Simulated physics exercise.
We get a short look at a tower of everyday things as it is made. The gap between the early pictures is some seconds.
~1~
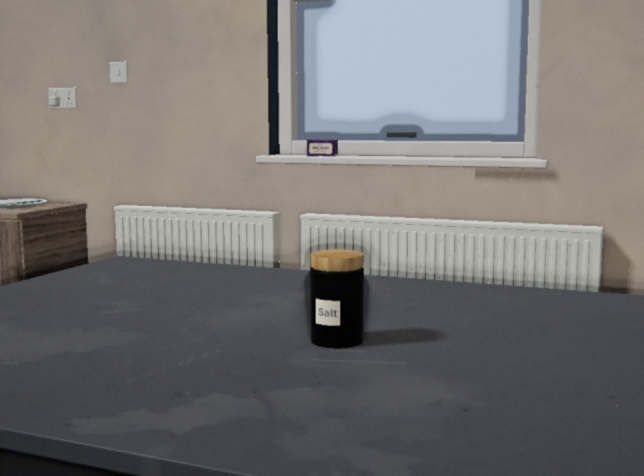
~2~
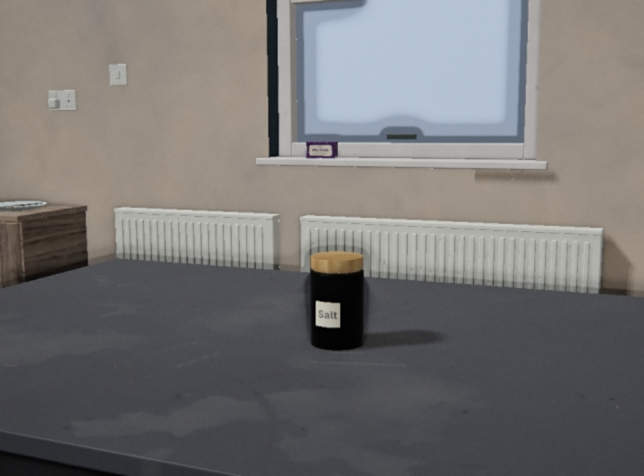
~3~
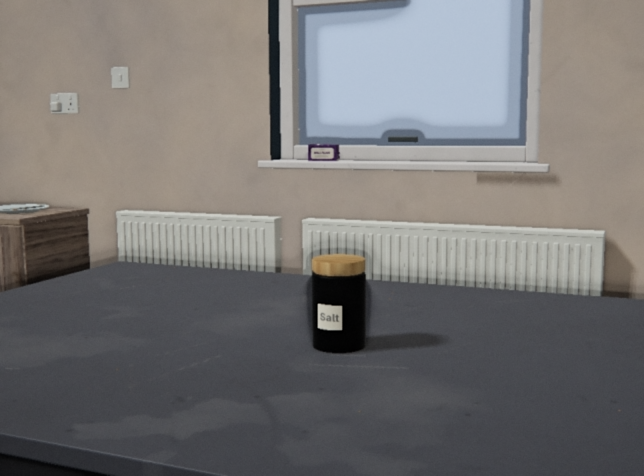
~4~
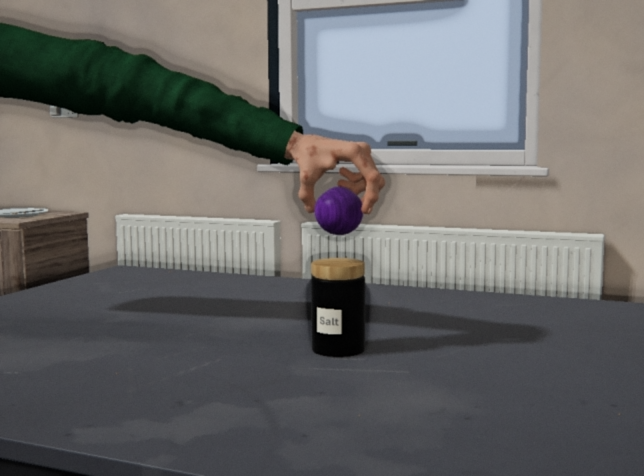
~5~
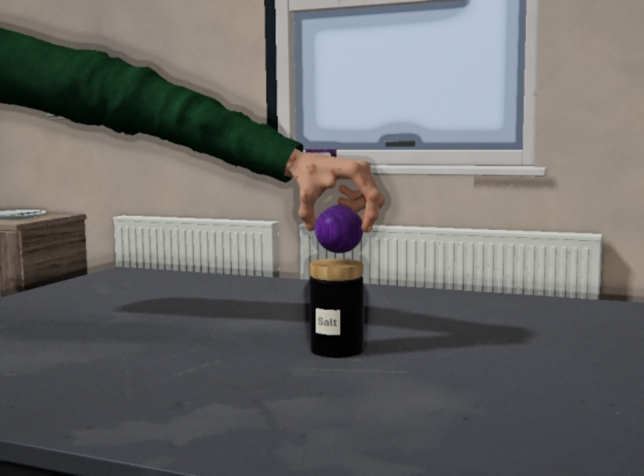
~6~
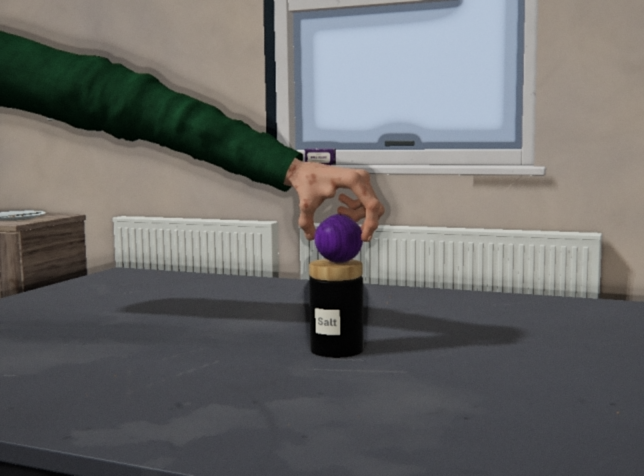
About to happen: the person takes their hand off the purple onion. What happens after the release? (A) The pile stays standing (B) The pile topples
The pile stays standing (A).
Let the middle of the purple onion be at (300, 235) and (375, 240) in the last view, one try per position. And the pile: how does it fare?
Case 1: Collapse. Case 2: Collapse.
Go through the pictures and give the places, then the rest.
In the first frame, the last thing is not in view yet; black jar (337, 298).
In the second frame, the last thing is not in view yet; black jar (337, 300).
In the third frame, the last thing is not in view yet; black jar (339, 303).
In the fourth frame, on its way; purple onion (339, 211); black jar (338, 307).
In the fifth frame, on its way; purple onion (340, 229); black jar (337, 307).
In the sixth frame, set down, still held; purple onion (339, 238); black jar (337, 307).
Then, 0.20 s on from there, no change.
Then, 0.50 s on from there, purple onion resting near (339, 239).
In the end, both unmoved. At the end, from the last picture's camera, purple onion near (339, 239). The pile stays up.
